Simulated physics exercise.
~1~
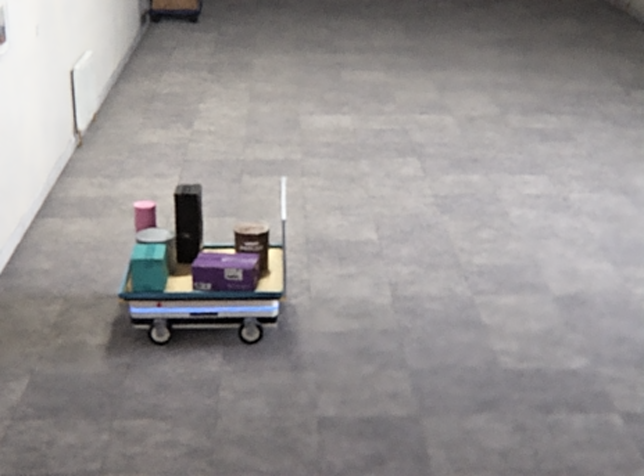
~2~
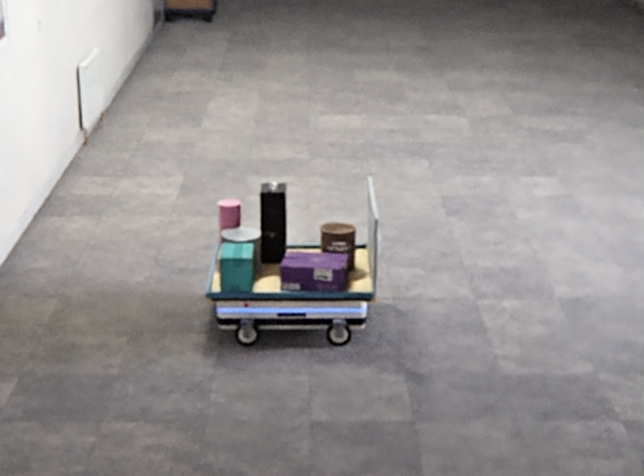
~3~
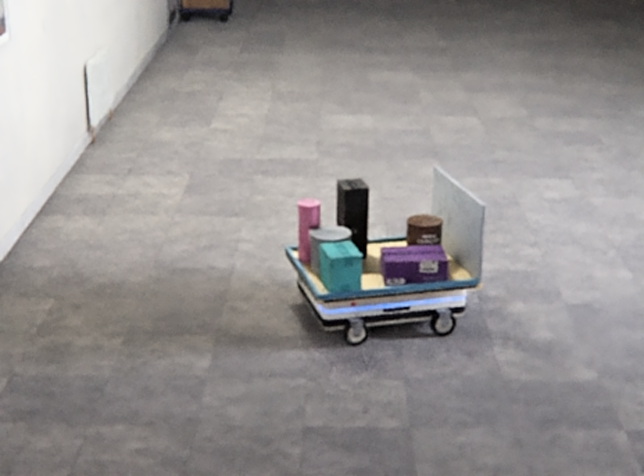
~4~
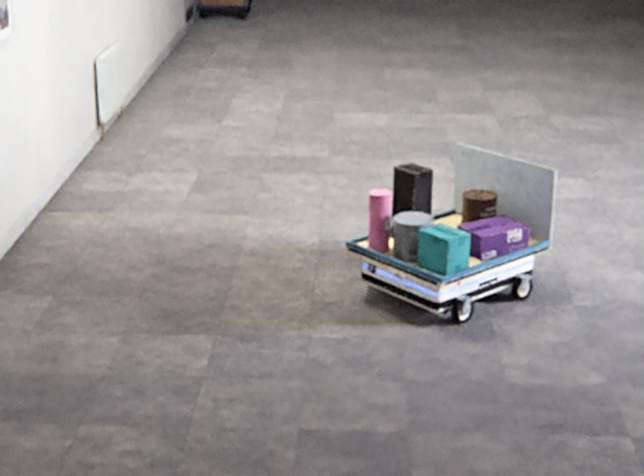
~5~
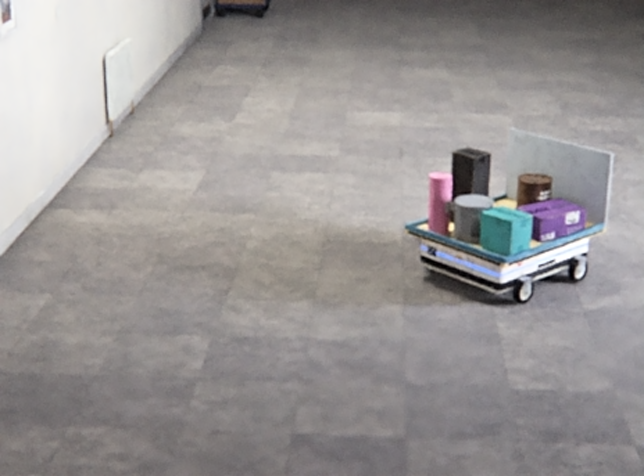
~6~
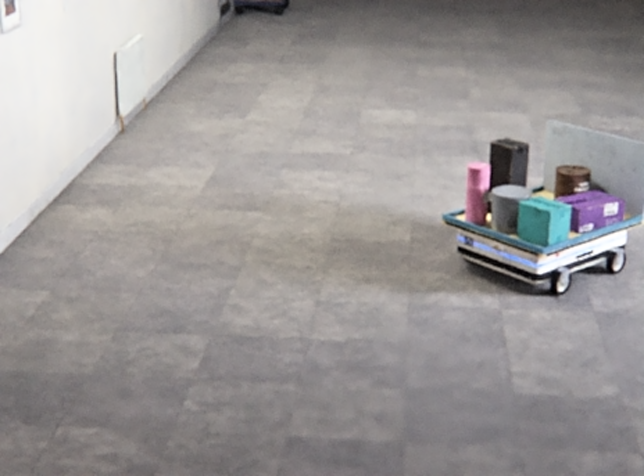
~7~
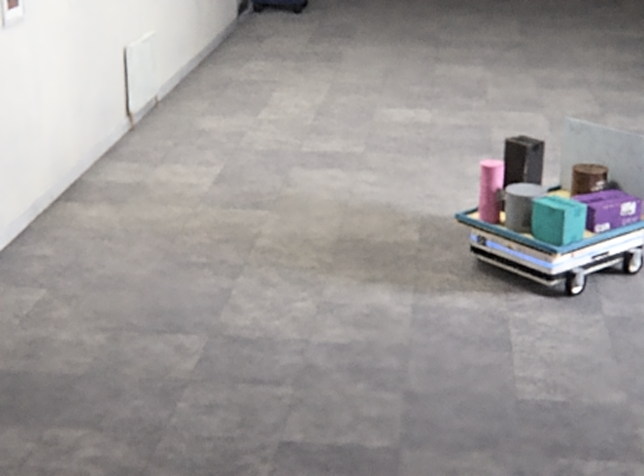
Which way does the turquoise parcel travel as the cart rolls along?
The turquoise parcel travels to the right, riding along on the cart.
A wide room with a grey tiled floor and a white wall along the left is seen from a raised viewpoint that drifts slightly sideways. A low four-wheeled cart carries a turquoise parcel and a purple parcel at the near side, with a grey pail, a pink canister, a tall black box and a brown pail around them, and a tall board stands at its right end. The cart rolls to the right, then swings away from the viewer as it goes. It slows near the right edge, its load still upright and in place.
